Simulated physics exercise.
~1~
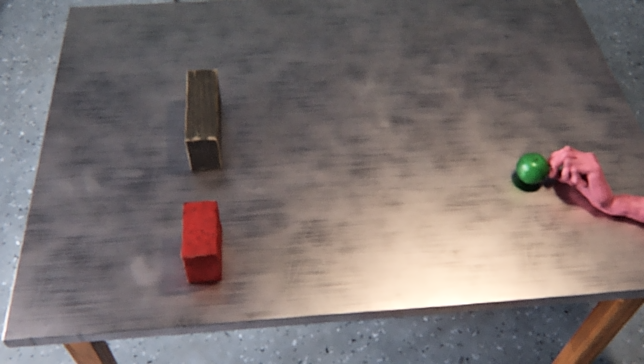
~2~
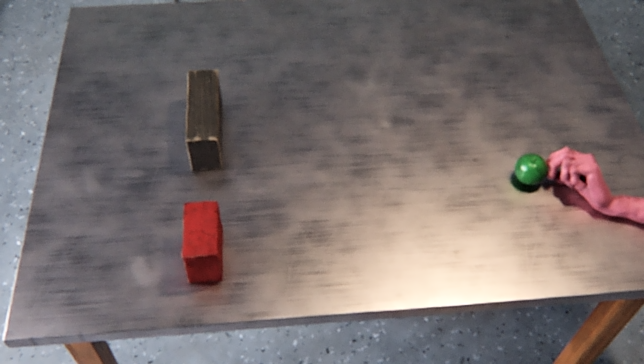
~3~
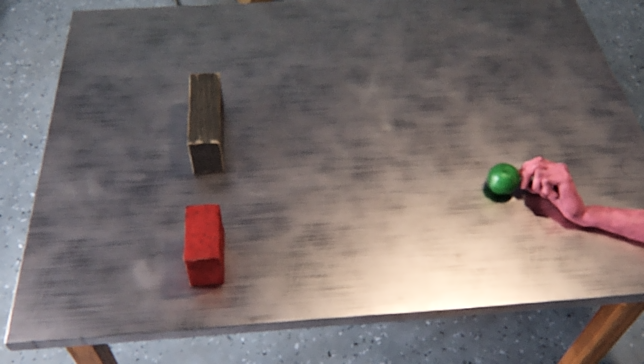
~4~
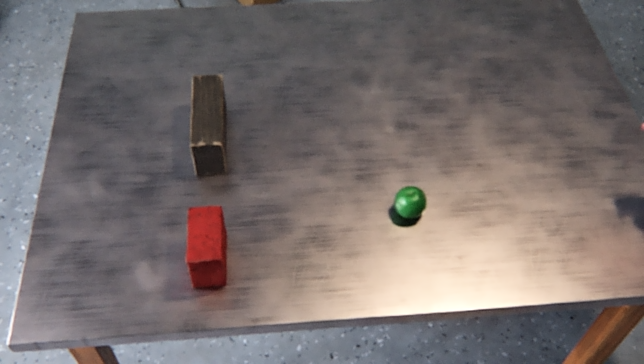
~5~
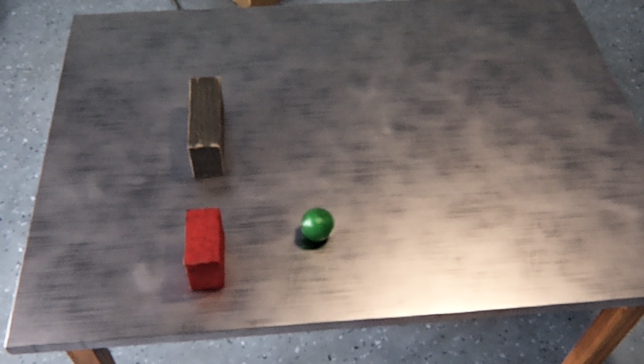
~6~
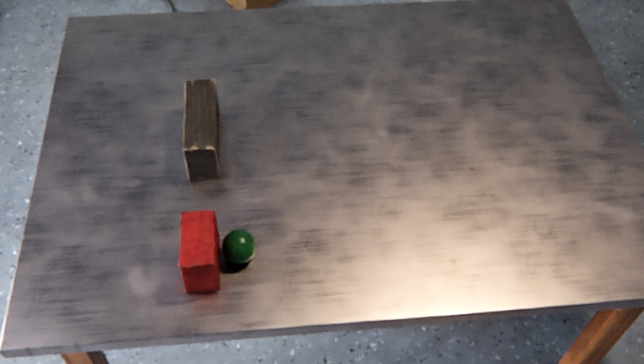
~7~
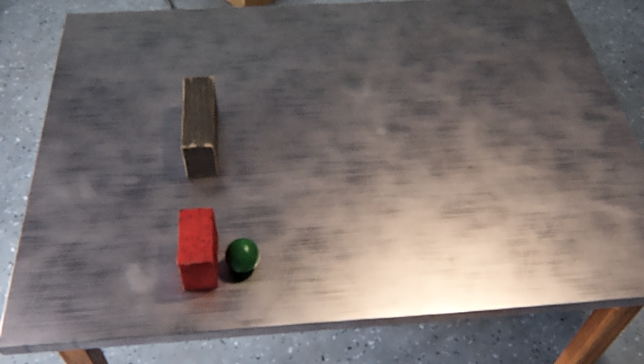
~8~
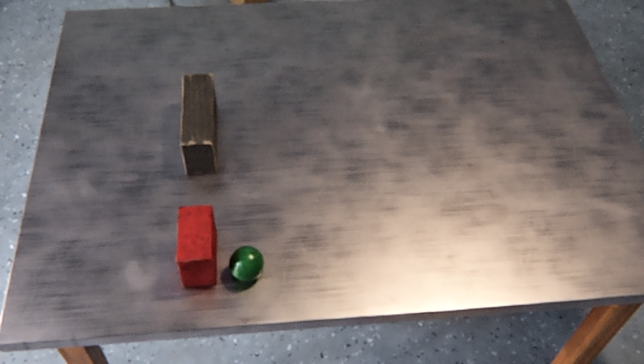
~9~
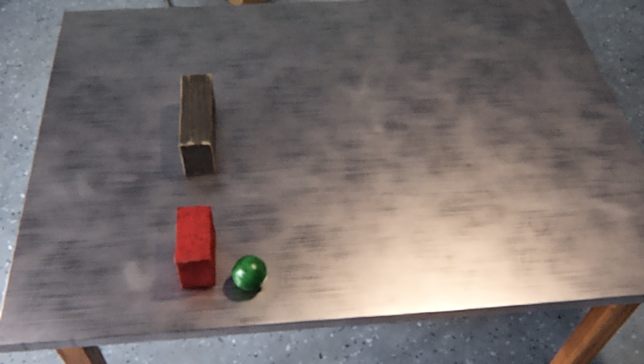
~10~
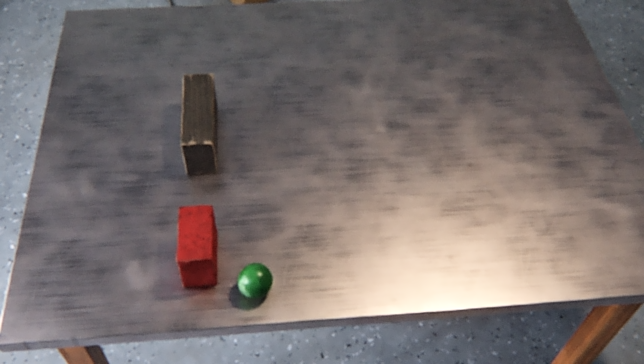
A green apple rolls left from a hand, hits the red brick and bounces back slightly.
